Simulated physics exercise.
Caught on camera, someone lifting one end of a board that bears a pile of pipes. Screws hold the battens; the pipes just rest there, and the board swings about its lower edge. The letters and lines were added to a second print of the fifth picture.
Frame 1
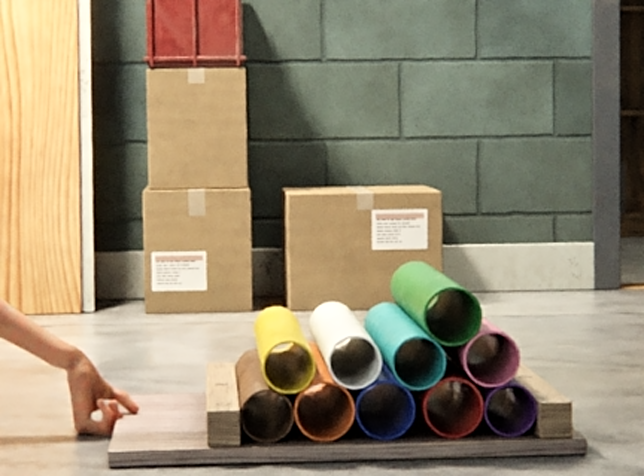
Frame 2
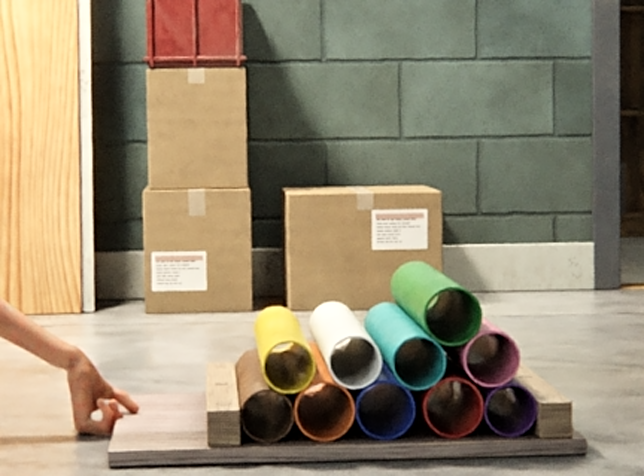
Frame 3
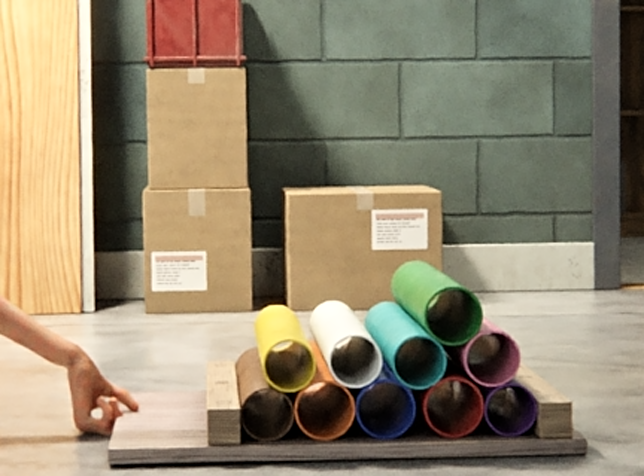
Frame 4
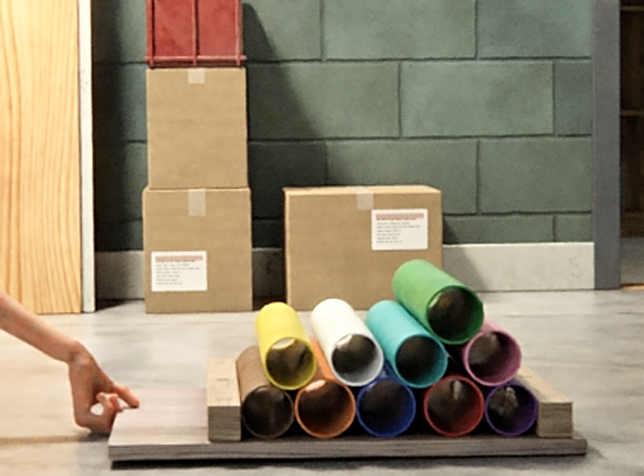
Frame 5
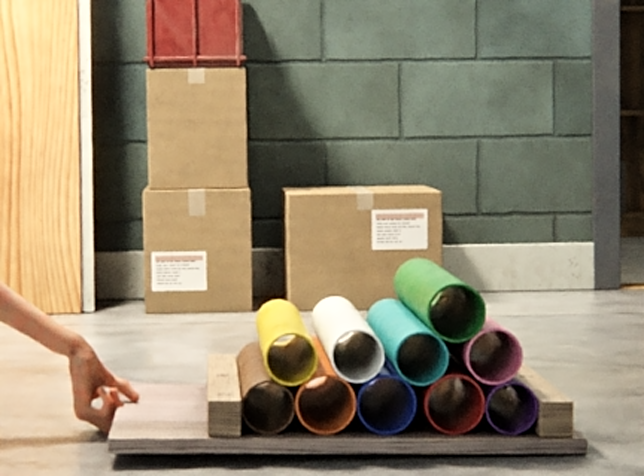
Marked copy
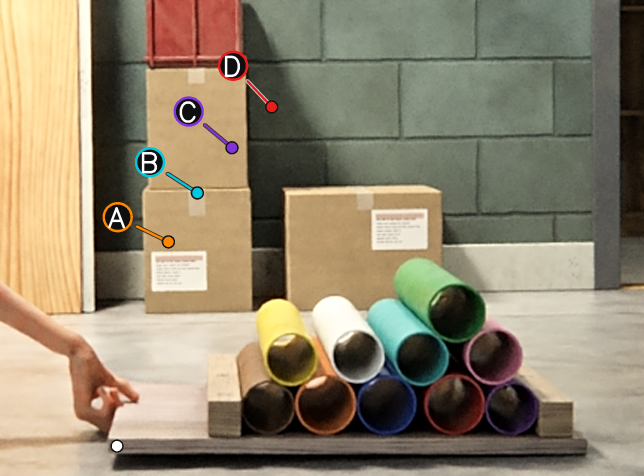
At first, a hand at the left grips the end of a board holding a stack of colourful pipes between two wooden battens, with a green pipe on top. The hand then raises that end very slightly, and the pipes shift barely to the right, staying stacked together.
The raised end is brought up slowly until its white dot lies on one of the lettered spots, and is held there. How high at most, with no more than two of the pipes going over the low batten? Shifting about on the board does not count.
The answer is mark A.
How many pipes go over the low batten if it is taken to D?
With D, five.
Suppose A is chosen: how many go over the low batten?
The count is two.
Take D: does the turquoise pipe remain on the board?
The turquoise pipe: No.
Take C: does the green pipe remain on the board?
No, with C.
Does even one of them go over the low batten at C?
At C: Yes.
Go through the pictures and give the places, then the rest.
Red pipe (454, 408); white pipe (355, 362), in the first frame.
White pipe (355, 362); pink pipe (492, 359), in the second frame.
Board (336, 404); brown pipe (267, 415); green pipe (453, 316), in the third frame.
Board (337, 402); brown pipe (268, 411); orange pipe (325, 407), in the fourth frame.
Board (337, 400); brown pipe (268, 407); orange pipe (326, 404), in the fifth frame.
On the copy, A at (168, 242); B at (197, 193); C at (232, 148); D at (272, 107); the white dot at (117, 446).
On A. First, board at 16°.
Then, board at 27°.
Finally, board at 27°, two over the low batten (pink, green).
By contrast, B four over the low batten (white, pink, turquoise, green); C five over the low batten; D five over the low batten.
